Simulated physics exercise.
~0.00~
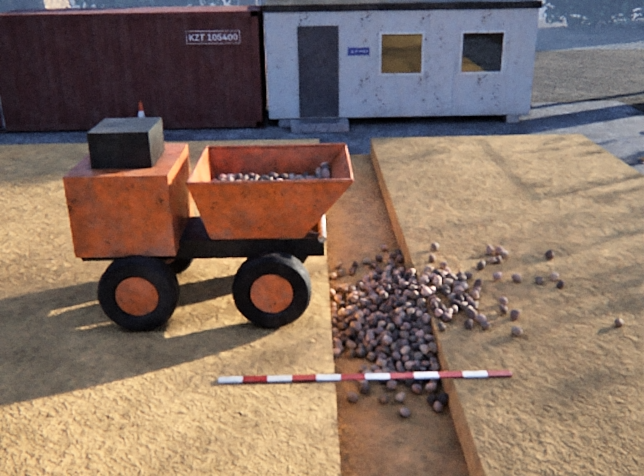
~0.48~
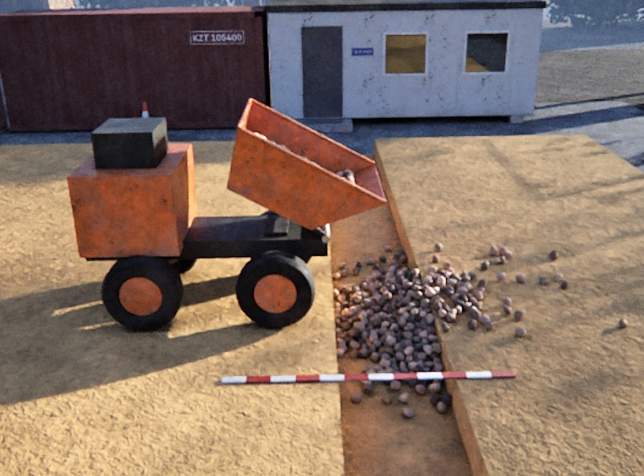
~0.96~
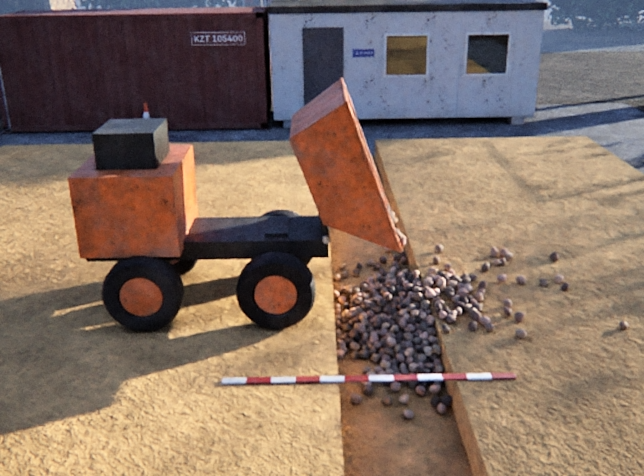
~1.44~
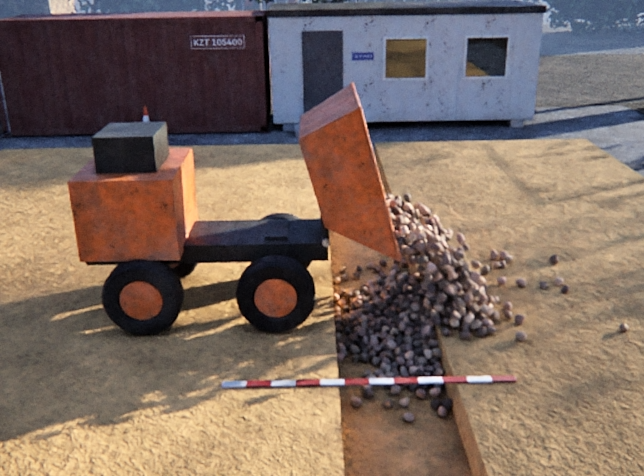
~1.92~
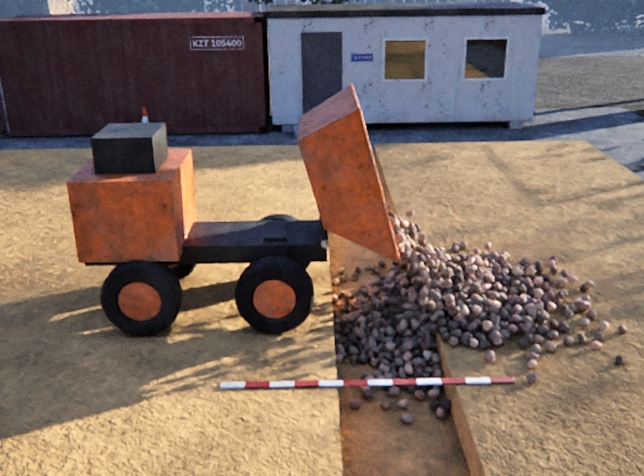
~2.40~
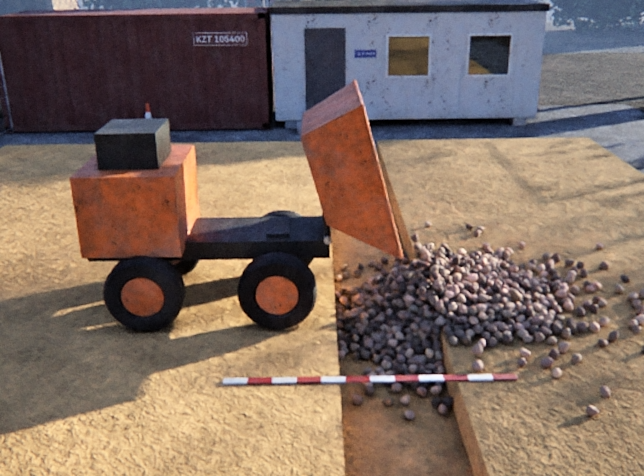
The clip shows an orange dumper beside a trench already holding a pile of loose stones, its skip tipping up steeply to the right. Stones pour out onto the pile and spill over the far side, ending as a wide heap while the skip stays raised.
